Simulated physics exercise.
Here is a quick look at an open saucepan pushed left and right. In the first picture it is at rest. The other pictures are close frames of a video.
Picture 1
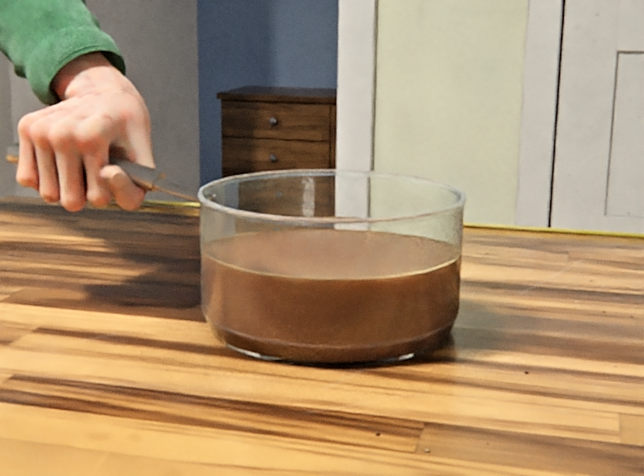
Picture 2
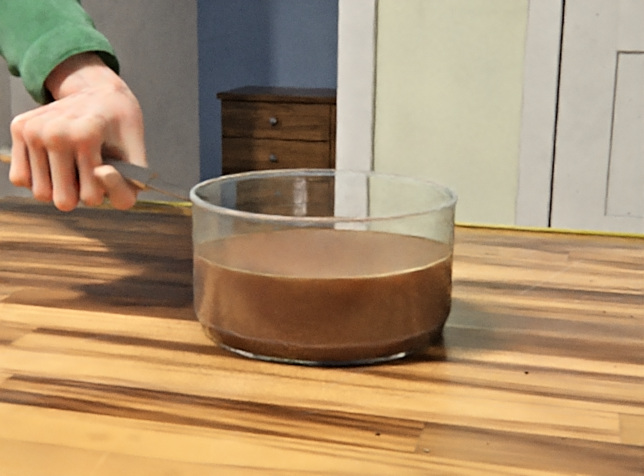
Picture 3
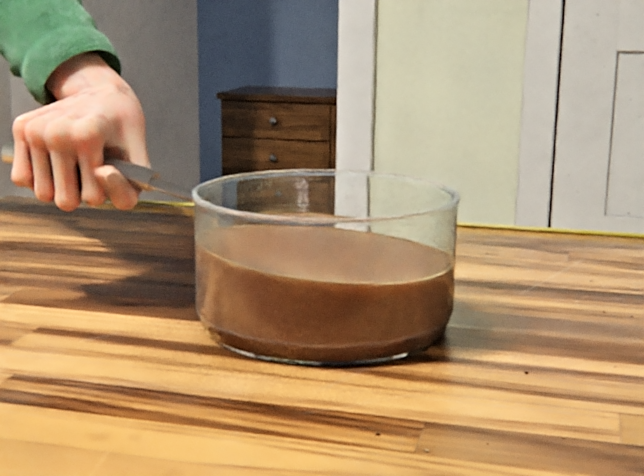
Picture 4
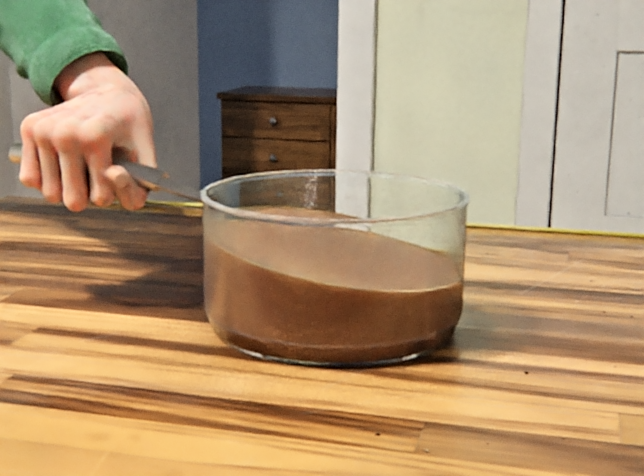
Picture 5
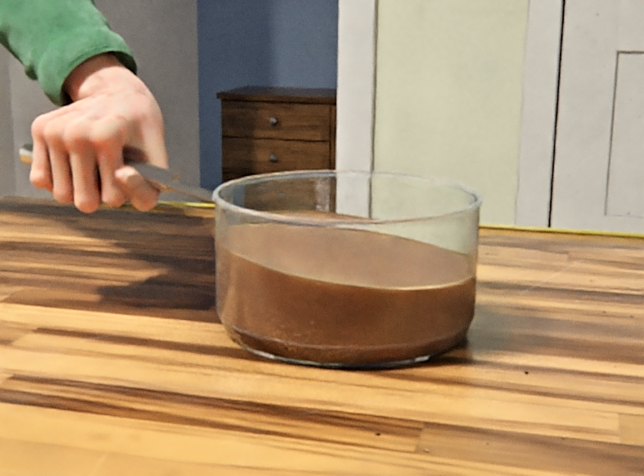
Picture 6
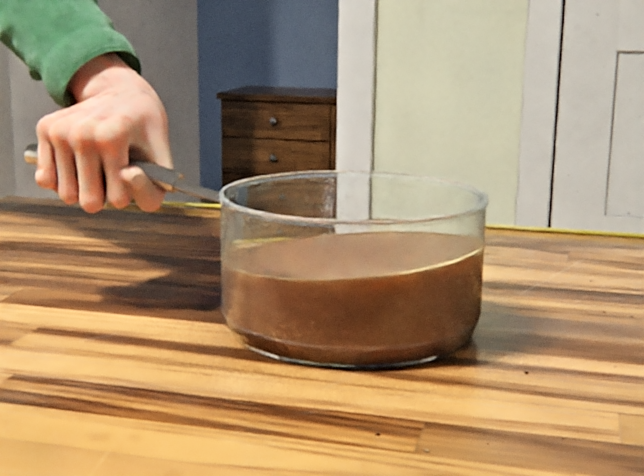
In a room with a striped wooden tabletop, a still camera looks slightly down toward pale doors and a small brown chest of drawers. A clear round pan of brown liquid sits mid-table, its handle gripped by a hand in a green sleeve at left. The hand shifts the pan slightly left, then pushes it right, and the liquid tilts higher on the left, then slightly higher on the right.
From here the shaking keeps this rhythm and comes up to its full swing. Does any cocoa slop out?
At that beat the saucepan slops over.
Soon after, the highest wave so far comes most of the way to the rim.
Later, the highest wave so far goes over the rim.
In the end, the highest wave so far goes over the rim; some is on the top.
